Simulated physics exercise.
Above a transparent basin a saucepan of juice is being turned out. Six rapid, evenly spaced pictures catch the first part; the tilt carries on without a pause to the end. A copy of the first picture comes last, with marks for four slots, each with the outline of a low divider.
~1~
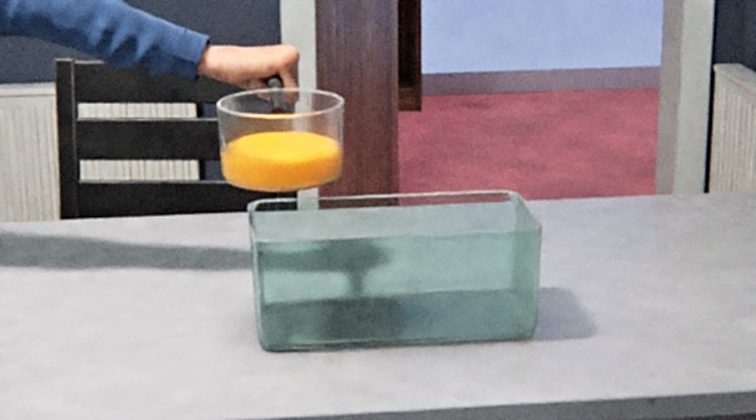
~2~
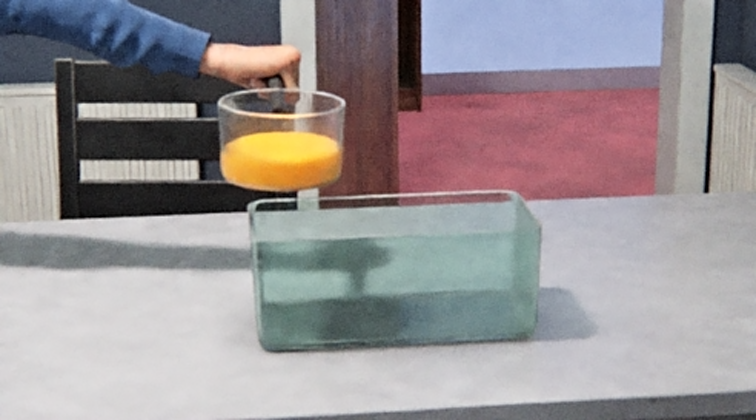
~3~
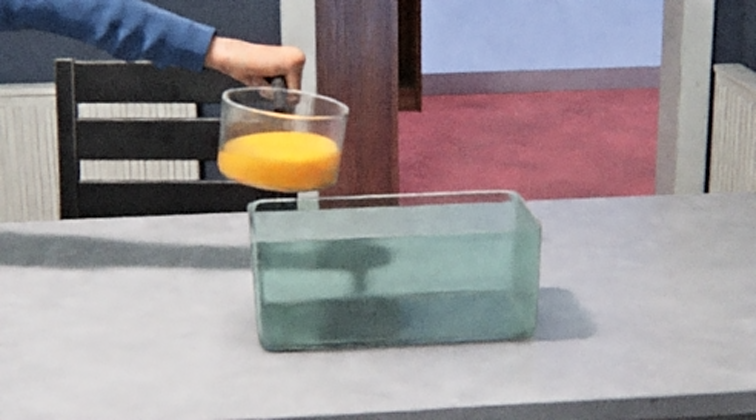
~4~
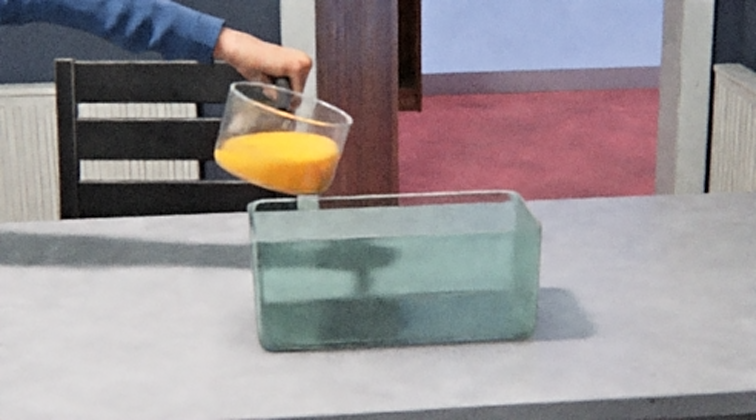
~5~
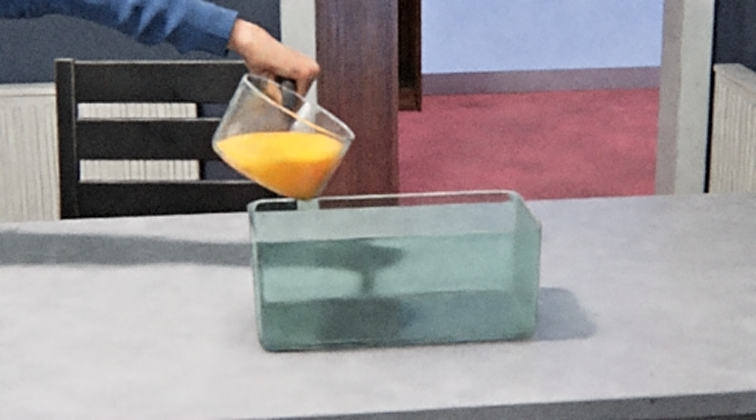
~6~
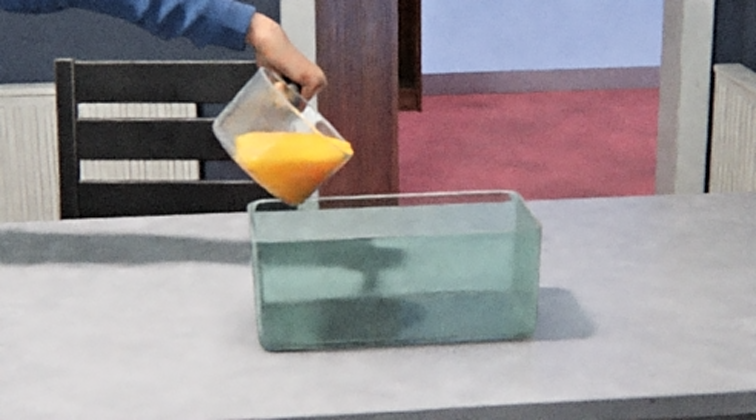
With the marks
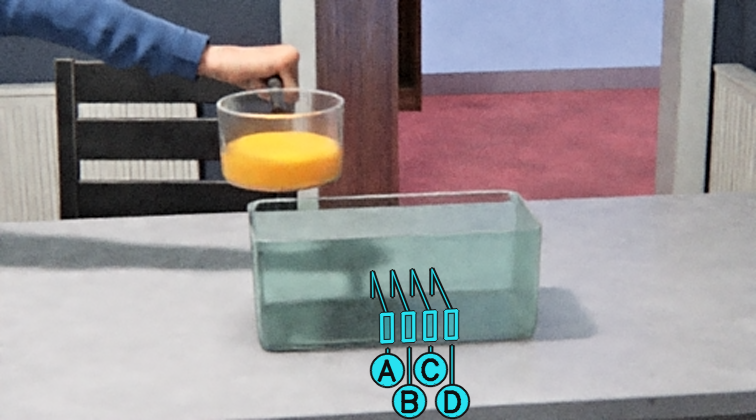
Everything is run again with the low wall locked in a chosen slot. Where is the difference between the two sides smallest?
I would pick place A.
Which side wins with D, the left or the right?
The left one.
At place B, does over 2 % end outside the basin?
No.
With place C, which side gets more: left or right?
The left one.
On the marked copy, A at (387, 349); B at (409, 348); C at (430, 347); D at (452, 345).
With A, about 48 % ends left of the wall and 52 % right of it.
With B, about 85 % ends left of the wall and 15 % right of it.
With C, about 93 % ends left of the wall and 6 % right of it.
With D, about 94 % ends left of the wall and 6 % right of it.
